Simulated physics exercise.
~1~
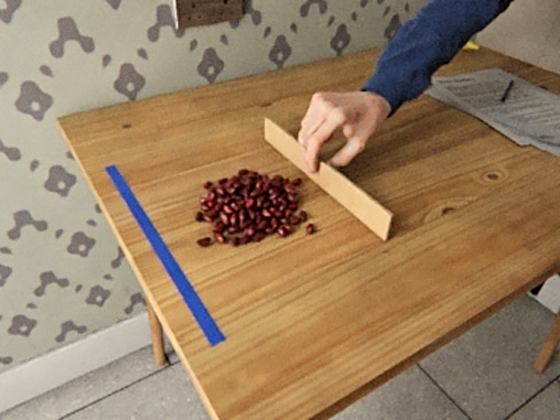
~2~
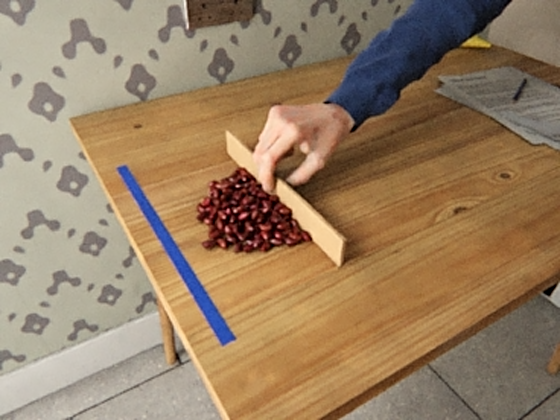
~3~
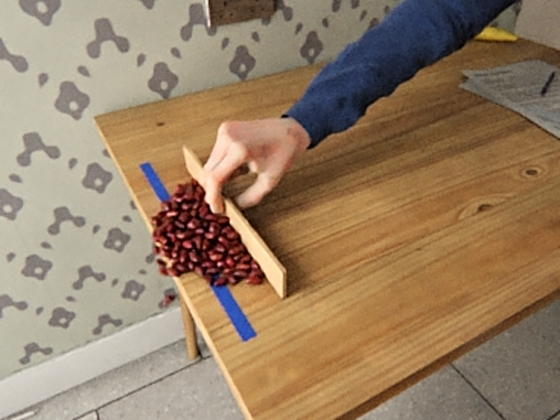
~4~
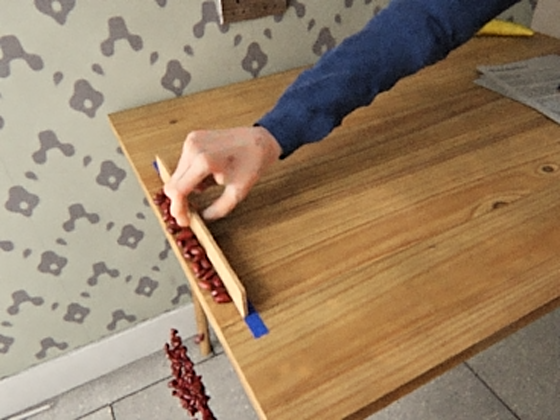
A hand in a blue sleeve holds a thin strip of card upright behind a heap of dark red beans on a wooden table, seen from above at an angle. A strip of blue tape lies near the table's left edge, with patterned grey wallpaper behind and a pen on grey papers at the upper right. The card moves left, gathers the beans and pushes them across the tape to the edge. It ends along the tape line, with many beans dropping in a clump towards the grey floor and a narrow row still on the table against the card.
